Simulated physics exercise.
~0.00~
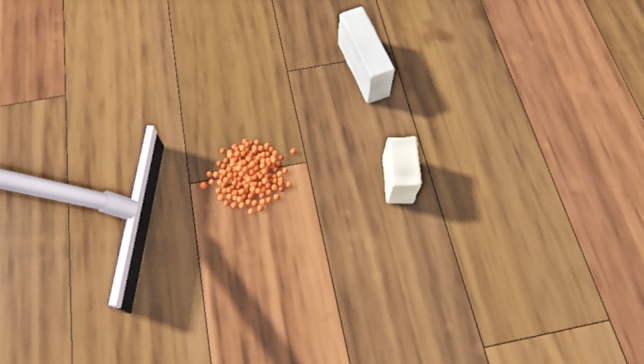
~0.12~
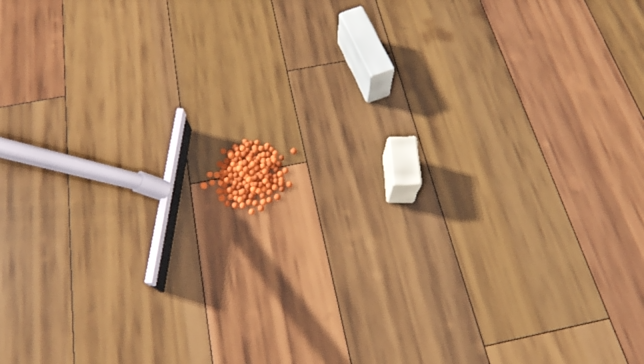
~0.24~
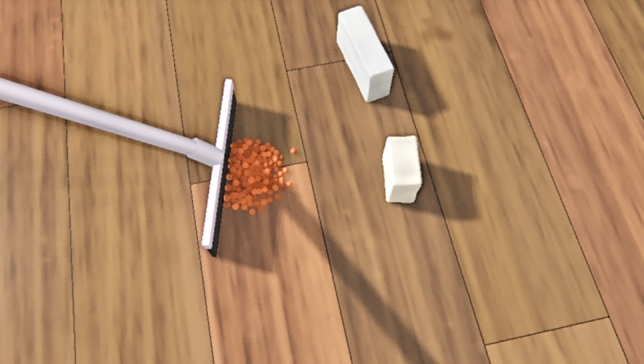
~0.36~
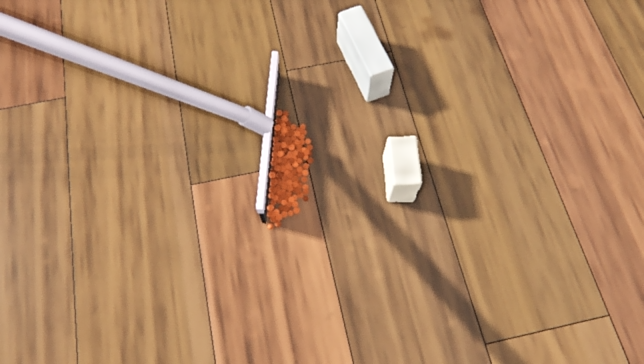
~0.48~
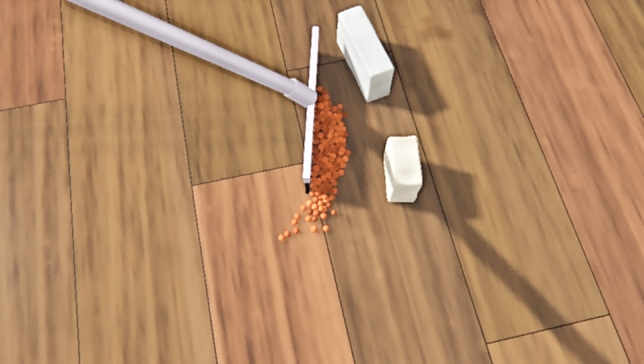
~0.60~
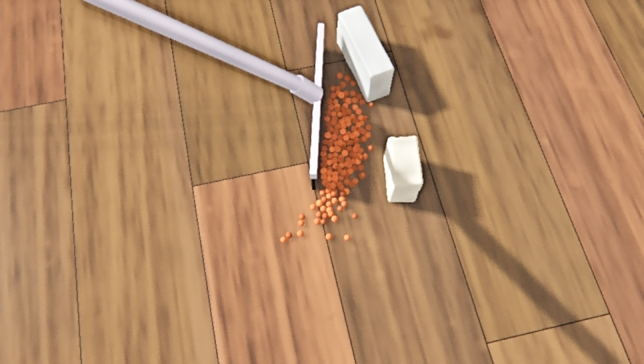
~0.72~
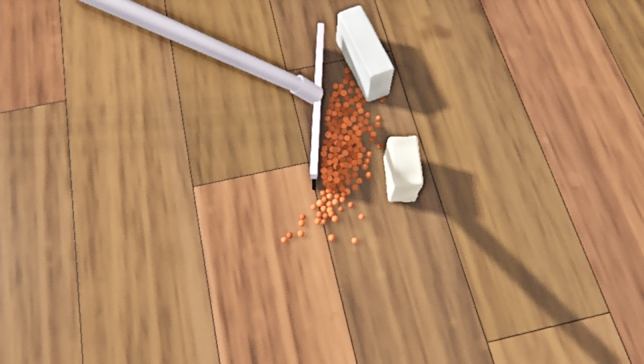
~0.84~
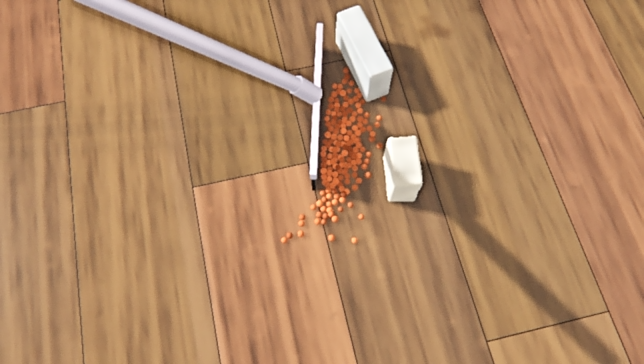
On a wooden floor, a squeegee pushes orange pellets rightward, leaving most before two white blocks.
